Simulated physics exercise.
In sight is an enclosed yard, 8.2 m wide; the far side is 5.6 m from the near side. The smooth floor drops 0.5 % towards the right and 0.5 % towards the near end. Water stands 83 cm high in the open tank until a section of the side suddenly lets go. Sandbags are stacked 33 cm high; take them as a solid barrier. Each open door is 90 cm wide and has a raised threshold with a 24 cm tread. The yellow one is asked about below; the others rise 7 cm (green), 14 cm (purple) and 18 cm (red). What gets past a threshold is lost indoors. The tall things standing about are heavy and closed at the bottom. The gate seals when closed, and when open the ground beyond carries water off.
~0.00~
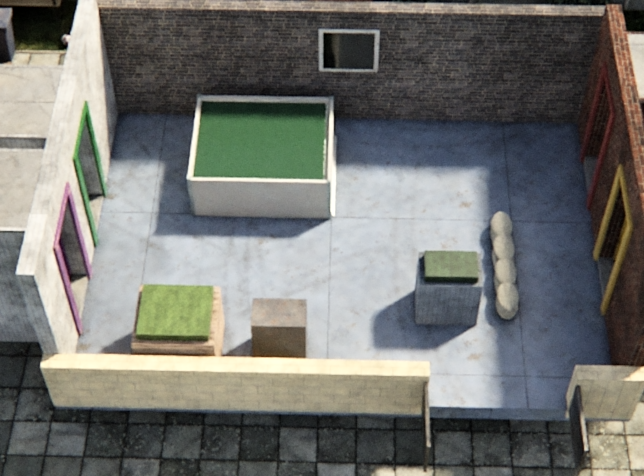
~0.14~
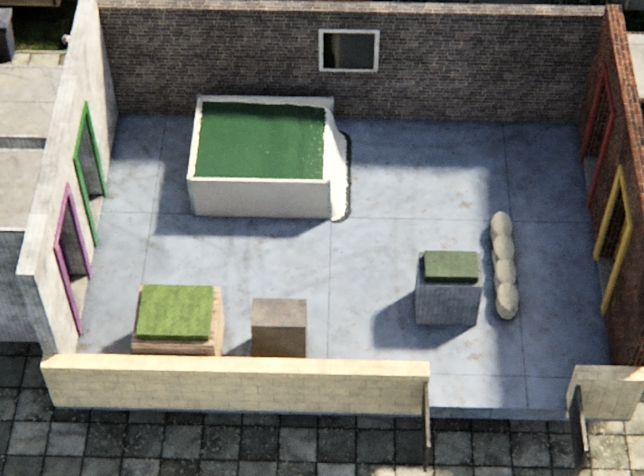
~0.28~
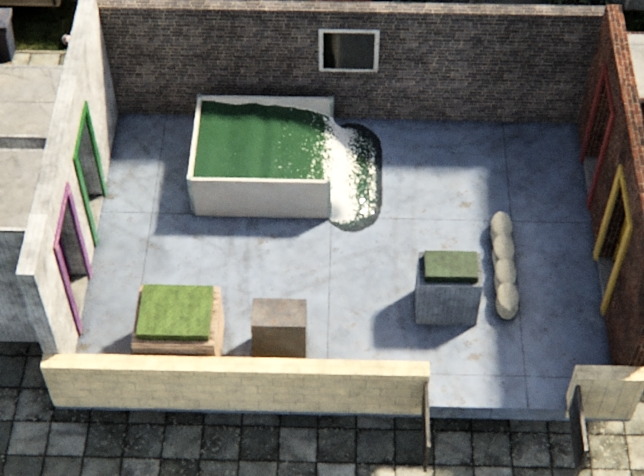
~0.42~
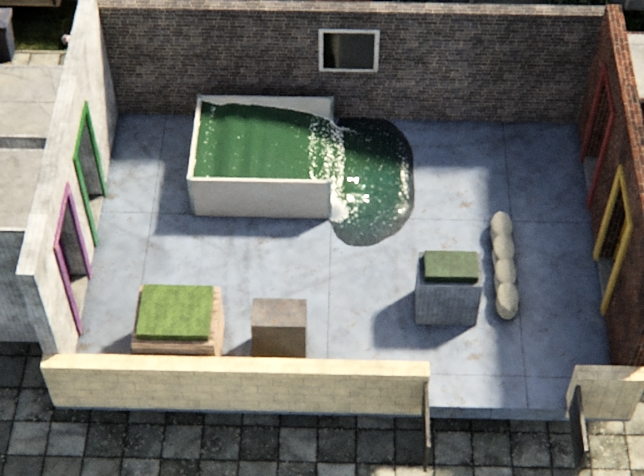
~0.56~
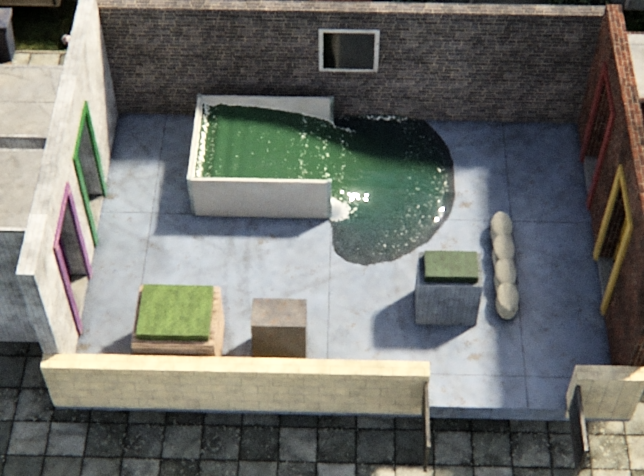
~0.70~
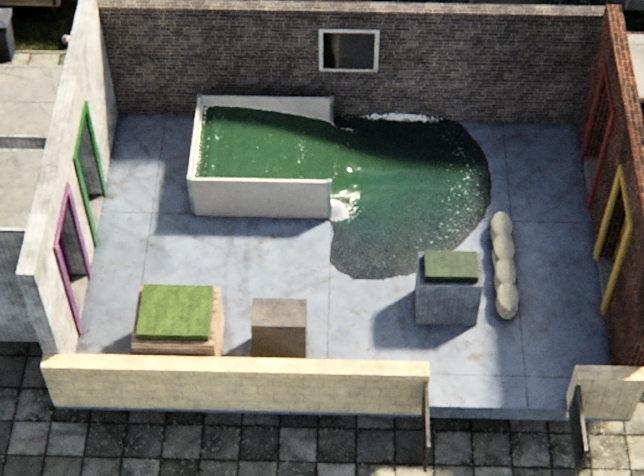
The clip opens on a walled yard where a pale open tank brimming with green water stands still near the back wall. Water then pours from the tank's right side, foaming white, and spreads across the floor in a widening rounded pool that reaches the back wall and nears the small grass-topped block.
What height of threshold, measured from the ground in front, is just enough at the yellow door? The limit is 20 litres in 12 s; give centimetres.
Close to 8 cm is just enough.
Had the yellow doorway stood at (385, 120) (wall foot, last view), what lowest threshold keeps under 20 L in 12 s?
About 16 cm.
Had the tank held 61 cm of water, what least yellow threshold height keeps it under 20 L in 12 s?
Then roughly 6.0 cm.
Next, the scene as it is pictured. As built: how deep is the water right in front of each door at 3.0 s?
In cm: Yellow 12, green 0, purple 0, red 37.
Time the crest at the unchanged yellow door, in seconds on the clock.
At about 3.2 s.
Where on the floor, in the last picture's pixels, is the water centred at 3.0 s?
Near (441, 194).
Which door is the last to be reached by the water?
It is the green one.
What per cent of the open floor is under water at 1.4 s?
About 35 per cent.
After 1.4 s water covers 35 % of the floor, deepest (34 cm) near (338, 196); it has not reached the yellow door.
After 3.0 s water covers 50 % of the floor, deepest (39 cm) near (576, 146); 12 cm at the yellow door, 0 litres in over its 11 cm threshold.
After 12.0 s water covers 90 % of the floor, deepest (8 cm) near (262, 388); 7 cm at the yellow door, 4 litres in over its 11 cm threshold.
At the yellow door as built, the water arrived by 1.7 s and peaked near 13 cm at 3.2 s.
Run again over the same 12 s with other heights there, 42 litres in over 6.5 cm, 13 litres over 9 cm. The limit of 20 litres is kept from about 8 cm up.
